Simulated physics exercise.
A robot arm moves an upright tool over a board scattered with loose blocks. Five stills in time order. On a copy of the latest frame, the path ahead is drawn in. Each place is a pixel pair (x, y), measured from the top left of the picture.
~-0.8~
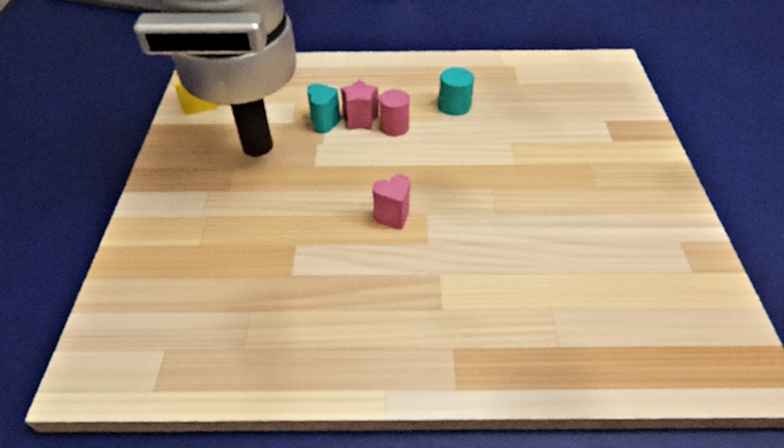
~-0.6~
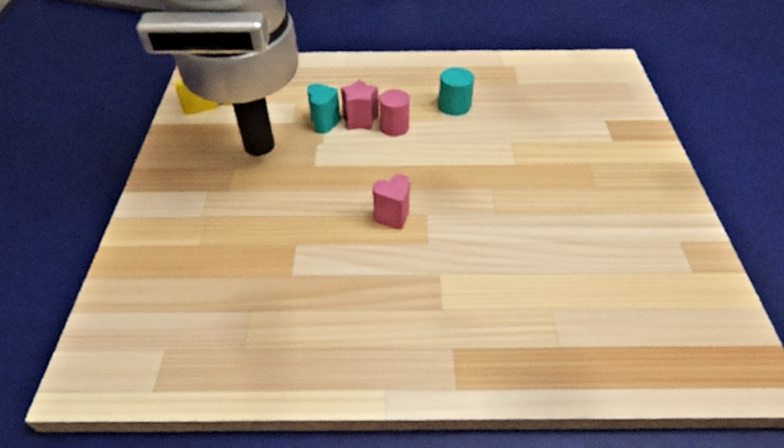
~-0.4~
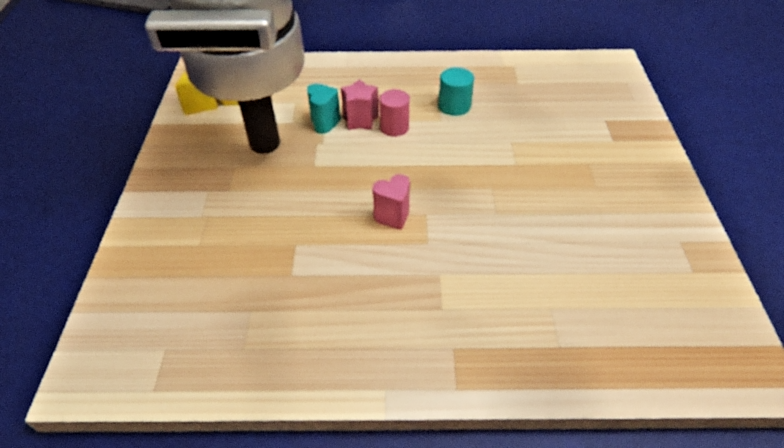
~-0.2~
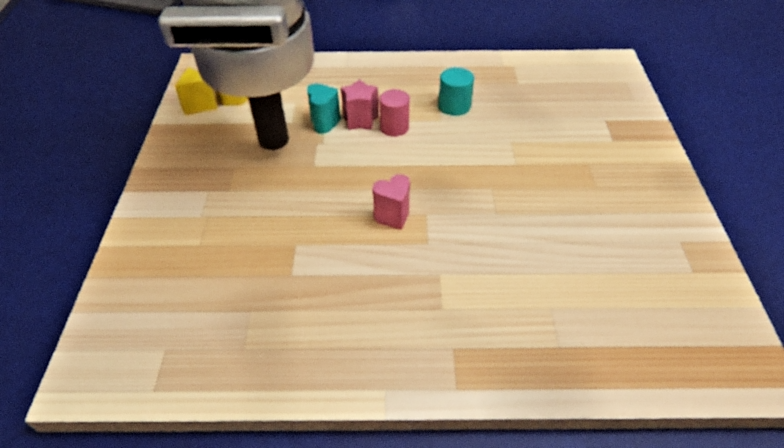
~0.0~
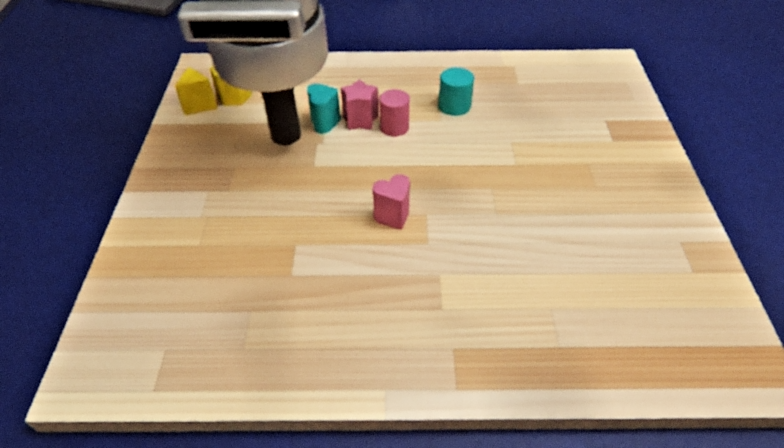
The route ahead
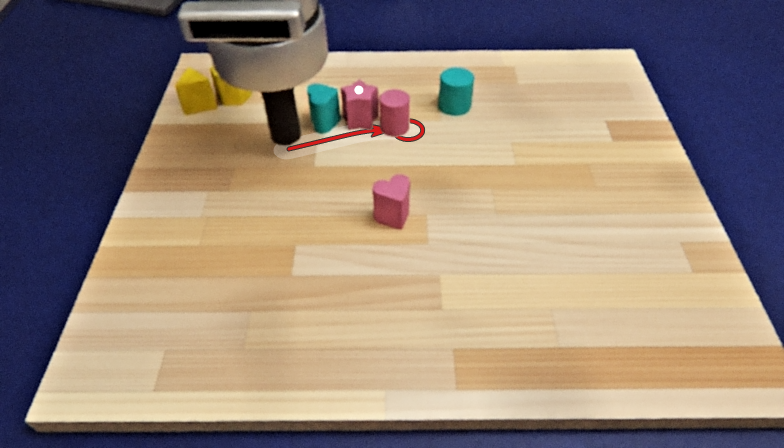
On a wooden board over a blue surface, a robot arm holding a dark upright tool moves slightly right and a little toward the back, uncovering more of the yellow blocks, while the turquoise and pink blocks stay still.
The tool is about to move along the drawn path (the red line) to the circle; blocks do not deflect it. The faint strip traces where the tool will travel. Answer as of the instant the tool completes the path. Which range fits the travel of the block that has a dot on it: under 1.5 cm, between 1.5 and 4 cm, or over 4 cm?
By the end of the path, it will have gone between 1.5 and 4 cm.
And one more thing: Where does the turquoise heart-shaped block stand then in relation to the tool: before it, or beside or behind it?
Slid off.
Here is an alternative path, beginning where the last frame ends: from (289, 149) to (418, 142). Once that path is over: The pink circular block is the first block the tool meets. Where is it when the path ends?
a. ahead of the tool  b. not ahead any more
b: Not ahead any more.
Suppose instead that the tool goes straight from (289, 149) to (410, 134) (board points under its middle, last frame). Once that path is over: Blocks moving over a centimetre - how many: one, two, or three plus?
It moves one block.
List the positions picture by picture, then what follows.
In the first picture, tool tip at (258, 147); block tops, turquoise heart-shaped block at (321, 93); pink star block at (359, 90); pink circular block at (395, 97); turquoise circular block at (457, 76).
In the second picture, tool at (260, 146); blocks unchanged.
In the third picture, tool at (265, 144); blocks unchanged.
In the fourth picture, tool at (274, 141); blocks unchanged.
In the fifth picture, tool at (286, 136); turquoise heart-shaped block at (321, 93); pink star block at (359, 90); pink circular block at (395, 97); turquoise circular block at (457, 76).
Path on the board, from (289, 149) over (348, 135) to (408, 130); the dot is on the pink star block.
On the path given first. One third of the way, tool at (327, 126); turquoise heart-shaped block at (326, 89), turned 30° anticlockwise.
Two thirds of the way, tool at (369, 118); turquoise heart-shaped block at (331, 88), turned 60° anticlockwise; pink star block at (376, 80), turned 30° anticlockwise; pink circular block at (399, 96).
At the end, tool at (408, 117); turquoise heart-shaped block at (331, 88), turned 60° anticlockwise; pink star block at (383, 80), turned 60° anticlockwise; pink circular block at (436, 92); turquoise circular block in place.
